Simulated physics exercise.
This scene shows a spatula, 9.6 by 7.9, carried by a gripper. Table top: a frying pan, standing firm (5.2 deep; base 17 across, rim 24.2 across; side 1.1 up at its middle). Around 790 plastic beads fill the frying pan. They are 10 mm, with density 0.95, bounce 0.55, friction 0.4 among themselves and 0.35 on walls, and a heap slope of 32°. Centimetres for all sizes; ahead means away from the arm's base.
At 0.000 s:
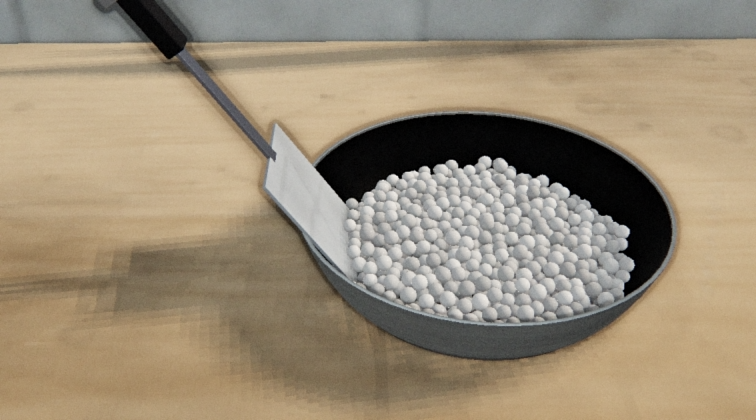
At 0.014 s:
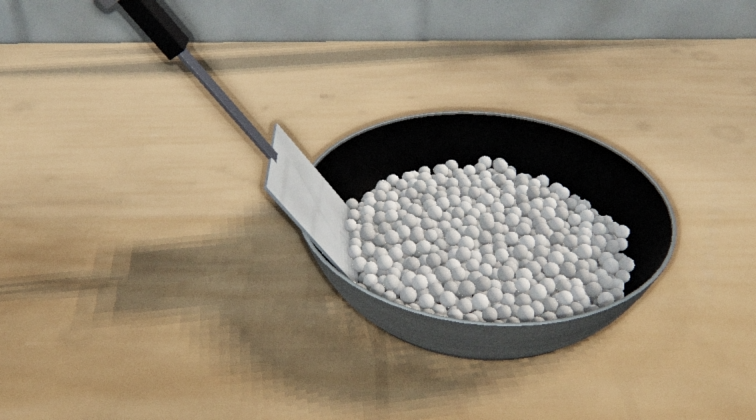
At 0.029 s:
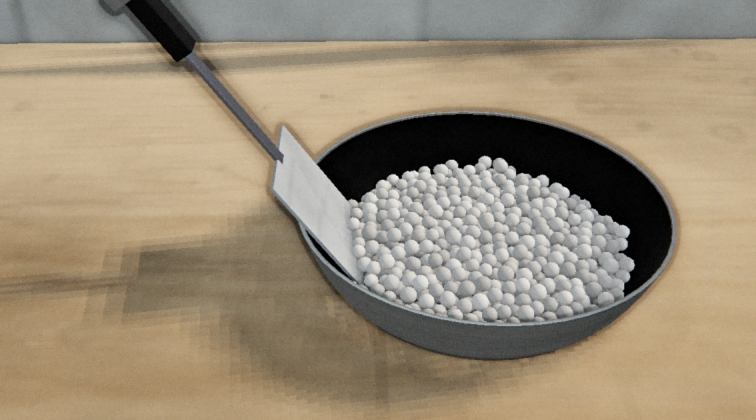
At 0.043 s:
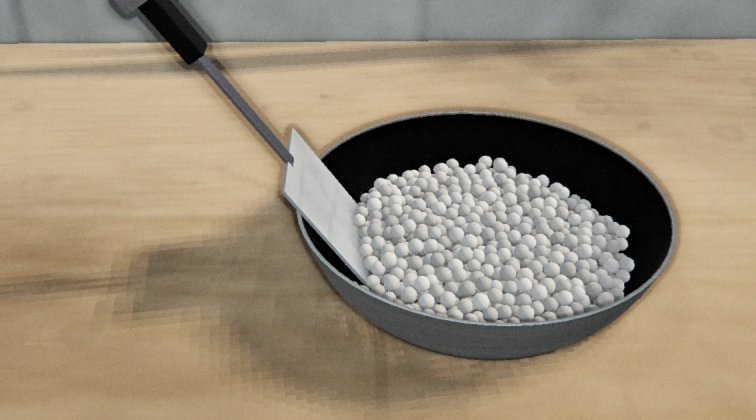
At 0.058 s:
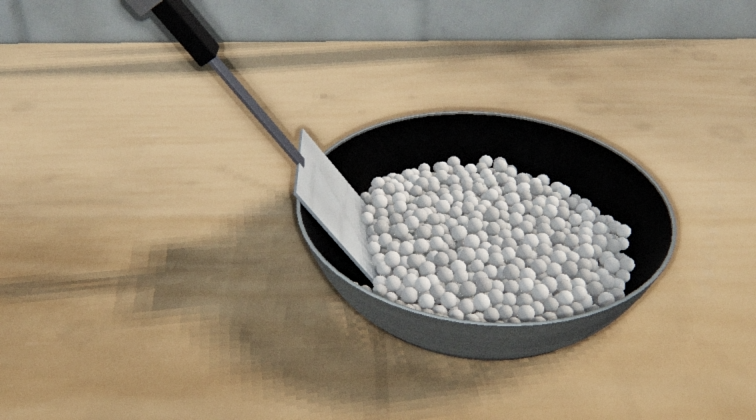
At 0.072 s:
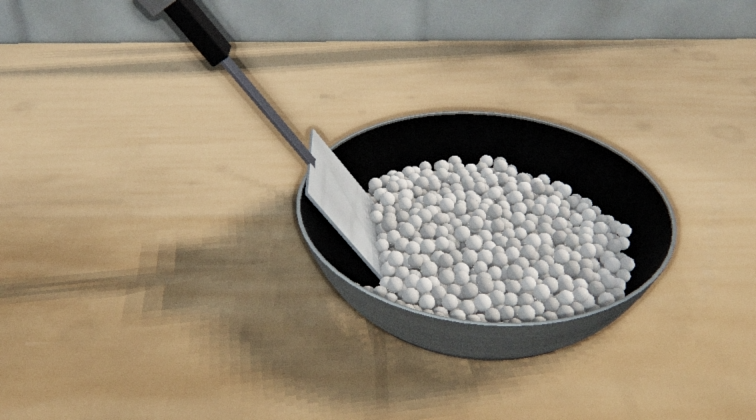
A flat, pale metal spatula with a grey shaft and black grip, held from the upper left, slides slowly a short way rightward inside a frying pan's left side. The dark pan, grey outside, sits right of centre on a light wooden tabletop before a grey wall, seen from above at an angle. Its heap of small white and grey beads shifts slightly beside the blade, while the pan and camera stay still.
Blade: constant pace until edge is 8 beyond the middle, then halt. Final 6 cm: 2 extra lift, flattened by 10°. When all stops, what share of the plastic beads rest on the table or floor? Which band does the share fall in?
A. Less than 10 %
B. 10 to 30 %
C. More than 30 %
A, less than 10 %.
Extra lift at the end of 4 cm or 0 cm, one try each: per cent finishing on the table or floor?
I'd put it near 5 in a hundred, then near 0 in a hundred.
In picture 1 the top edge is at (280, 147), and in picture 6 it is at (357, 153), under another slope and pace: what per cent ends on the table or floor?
Roughly 20 percent ends up there.
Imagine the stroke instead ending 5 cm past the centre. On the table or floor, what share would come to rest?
Close to 0 per cent would end on the table or floor.
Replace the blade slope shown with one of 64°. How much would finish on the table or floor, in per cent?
Somewhere around 5 per cent would end on the table or floor.
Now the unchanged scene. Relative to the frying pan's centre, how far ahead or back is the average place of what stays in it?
Roughly 3.5 cm ahead.
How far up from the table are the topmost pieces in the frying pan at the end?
It reaches roughly 6.5 cm.
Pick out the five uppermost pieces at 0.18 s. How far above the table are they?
5 cm or so.
After 0.18 s, sloping 56°, highest piece 5 above the table; 792 in the frying pan.
After 0.29 s, sloping 52°, highest piece 6 above the table; 792 in the frying pan.
After 0.54 s, sloping 46°, highest piece 7 above the table; 761 in the frying pan, 26 on the table or floor, 5 on the blade or in flight.
After 1.59 s, sloping 46°, highest piece 6 above the table; 758 in the frying pan, 34 on the table or floor.
At rest, 758 in the frying pan, 34 on the table or floor. That is 4 % on the table or floor.
